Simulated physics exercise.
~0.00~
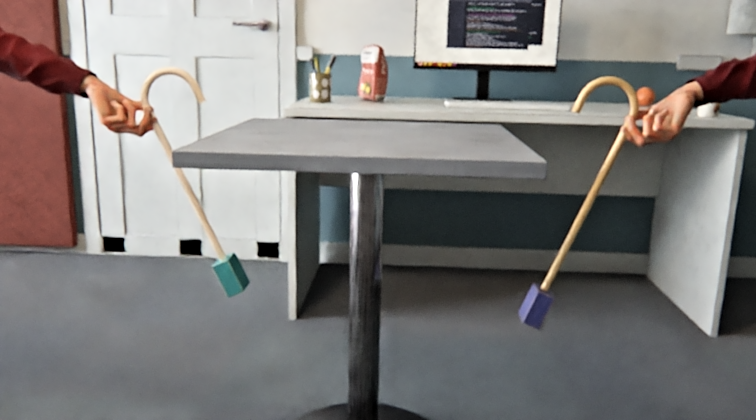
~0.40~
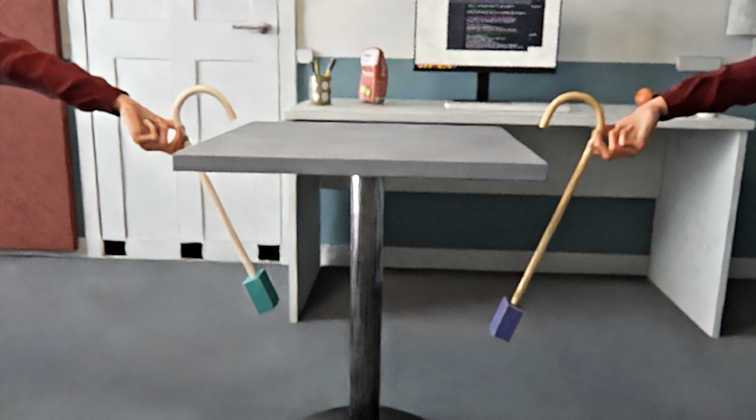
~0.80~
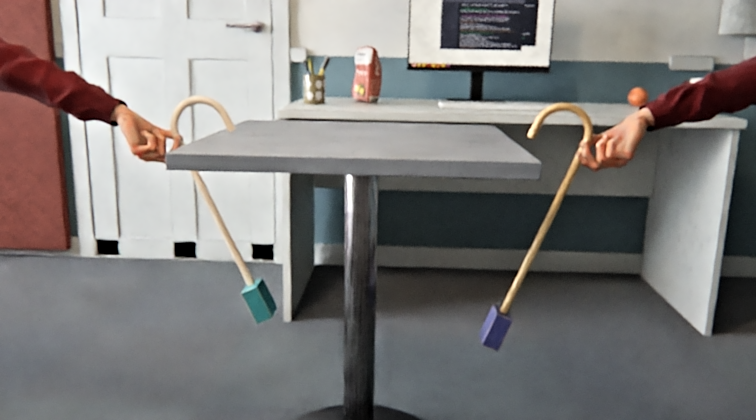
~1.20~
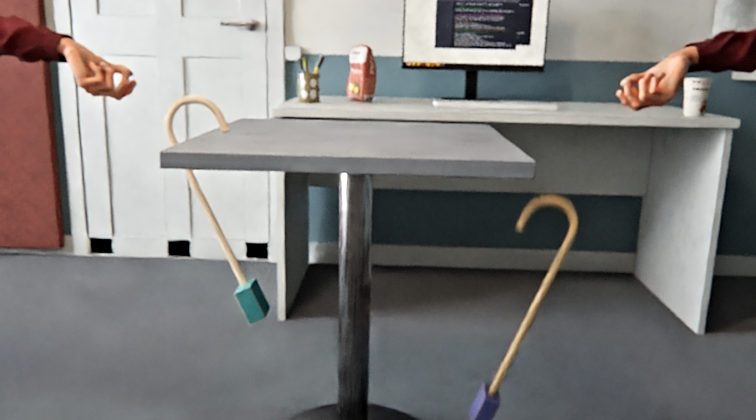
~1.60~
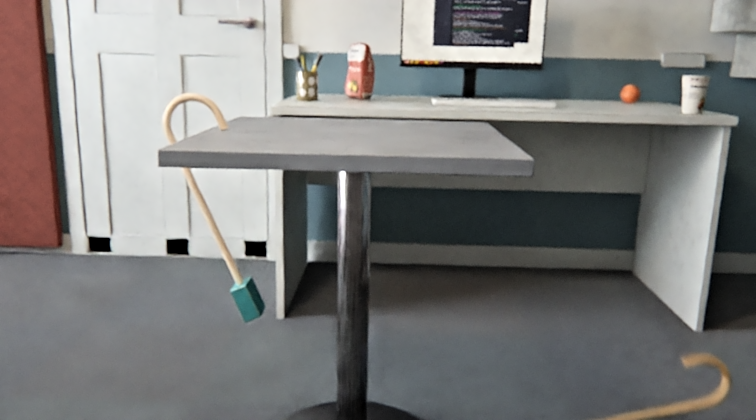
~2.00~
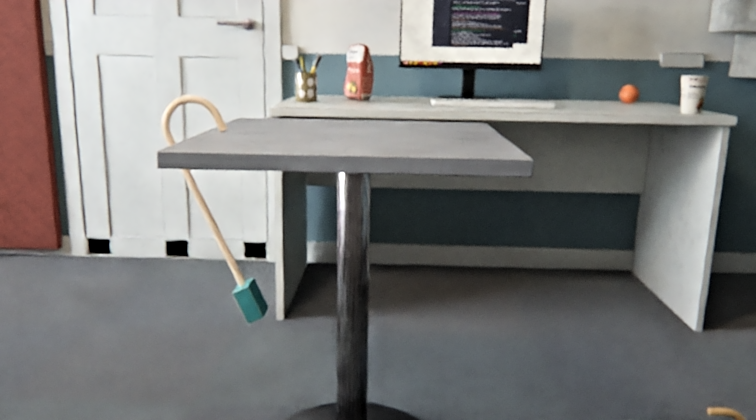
The footage shows two hands bringing curved-handled sticks with turquoise and blue blocks to opposite edges of a gray table, then letting go. The turquoise one on the left stays hooked on the edge, while the blue one on the right falls to the floor.
